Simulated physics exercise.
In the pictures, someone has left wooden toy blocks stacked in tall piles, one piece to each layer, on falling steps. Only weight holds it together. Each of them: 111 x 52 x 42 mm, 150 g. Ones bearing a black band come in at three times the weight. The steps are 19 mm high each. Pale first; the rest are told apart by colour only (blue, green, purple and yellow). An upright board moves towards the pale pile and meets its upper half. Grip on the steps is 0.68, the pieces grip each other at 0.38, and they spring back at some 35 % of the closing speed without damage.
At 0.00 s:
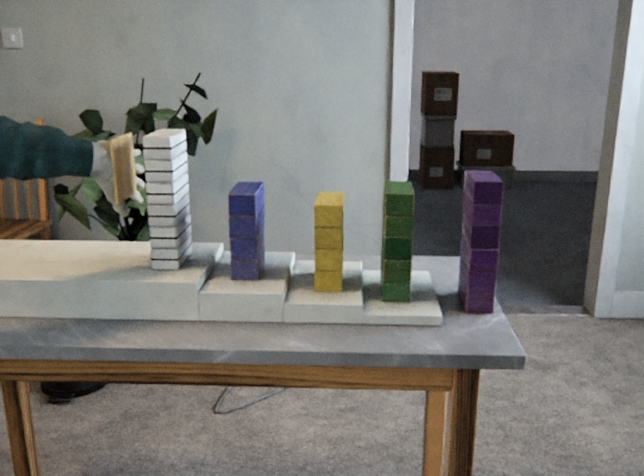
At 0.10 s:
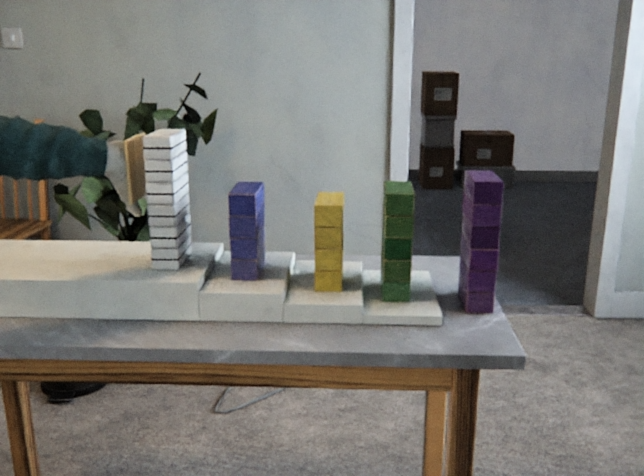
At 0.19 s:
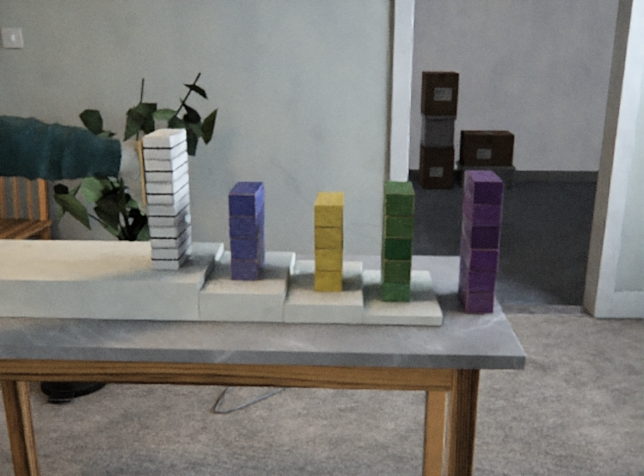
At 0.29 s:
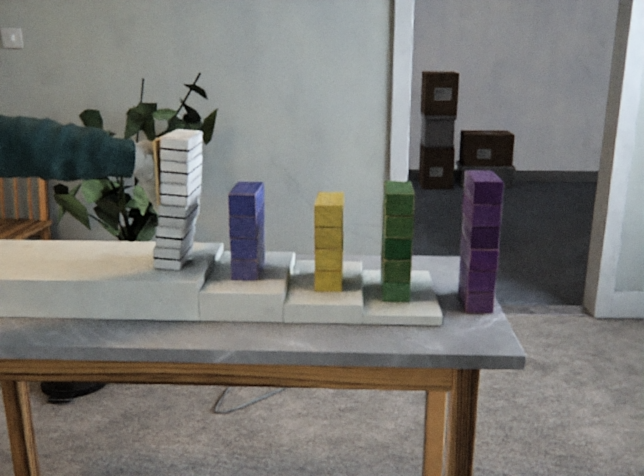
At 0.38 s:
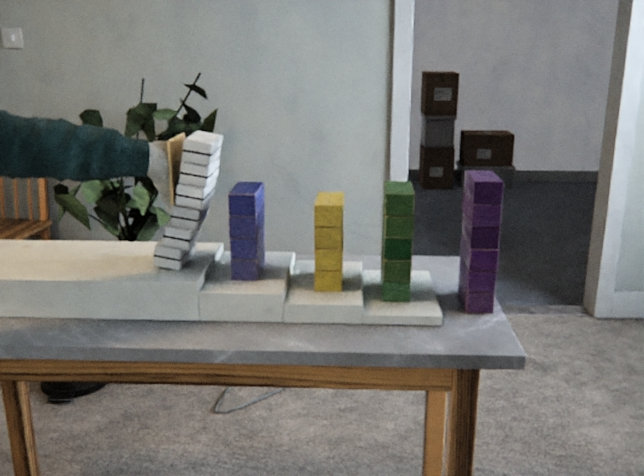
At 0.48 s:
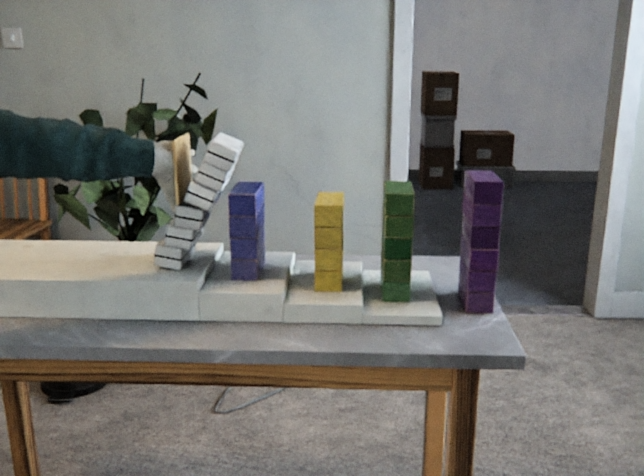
In a grey-walled room with a doorway to a darker room at right, a fixed camera faces a table from slightly above. On descending pale steps stand stacks of blocks, white at left, then blue, yellow and green, with purple at far right. A dark-green-sleeved arm pushes an upright board rightward against the white stack's upper part, tilting it towards the blue one, while the other stacks stay still.
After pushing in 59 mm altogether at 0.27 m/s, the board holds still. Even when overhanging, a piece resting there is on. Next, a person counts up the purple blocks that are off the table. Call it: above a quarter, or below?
Above.
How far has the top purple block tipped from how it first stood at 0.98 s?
Tilt: Approx. 0°.
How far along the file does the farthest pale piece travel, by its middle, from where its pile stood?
Distance: Near 44 cm.
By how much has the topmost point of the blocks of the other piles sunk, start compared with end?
Drop: Around 11 cm.
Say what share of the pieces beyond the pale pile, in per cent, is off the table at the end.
It works out at roughly 30 per cent.
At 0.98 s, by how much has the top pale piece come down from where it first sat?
12 cm lower.
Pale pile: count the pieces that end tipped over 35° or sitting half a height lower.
Count: 3.
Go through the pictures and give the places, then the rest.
In the first picture (pixels give the middle of a visible side), board (113, 164) 54 mm short; top purple block (488, 193); top blue block (242, 205); none of the others has stirred.
Board (127, 164) 28 mm short; top purple block (488, 193), in the second picture.
Board (141, 164) 2 mm short; top purple block (488, 193), in the third picture.
Board (156, 164) 24 mm in, top of the pale pile leaning 5°; top purple block (488, 193); none of the others has stirred, in the fourth picture.
Board (170, 165) 50 mm in, top of the pale pile leaning 10°; top purple block (488, 193); none of the others has stirred, in the fifth picture.
Board (175, 165) 59 mm in, stopped, top of the pale pile leaning 23°; top purple block (488, 193); top green block (400, 205); none of the others has stirred, in the sixth picture.
After 0.98 s, 3 of the pale pile down; none of the 6 purple blocks off the table (0 of 19 in all colours); top purple block unmoved; top blue block 35° from how it stood, 6 cm lower.
After 1.54 s, 3 of the pale pile down; none of the 6 purple blocks off the table (0 of 19 in all colours); top purple block 5° from how it stood, 12 cm lower; top green block 64° from how it stood, 14 cm lower.
In the end (1.9 s), 3 of the pale pile down; 5 of the 6 purple blocks off the table (6 of 19 in all colours); top purple block 37° from how it stood, 93 cm lower; top green block on its side. That is 83 per cent.
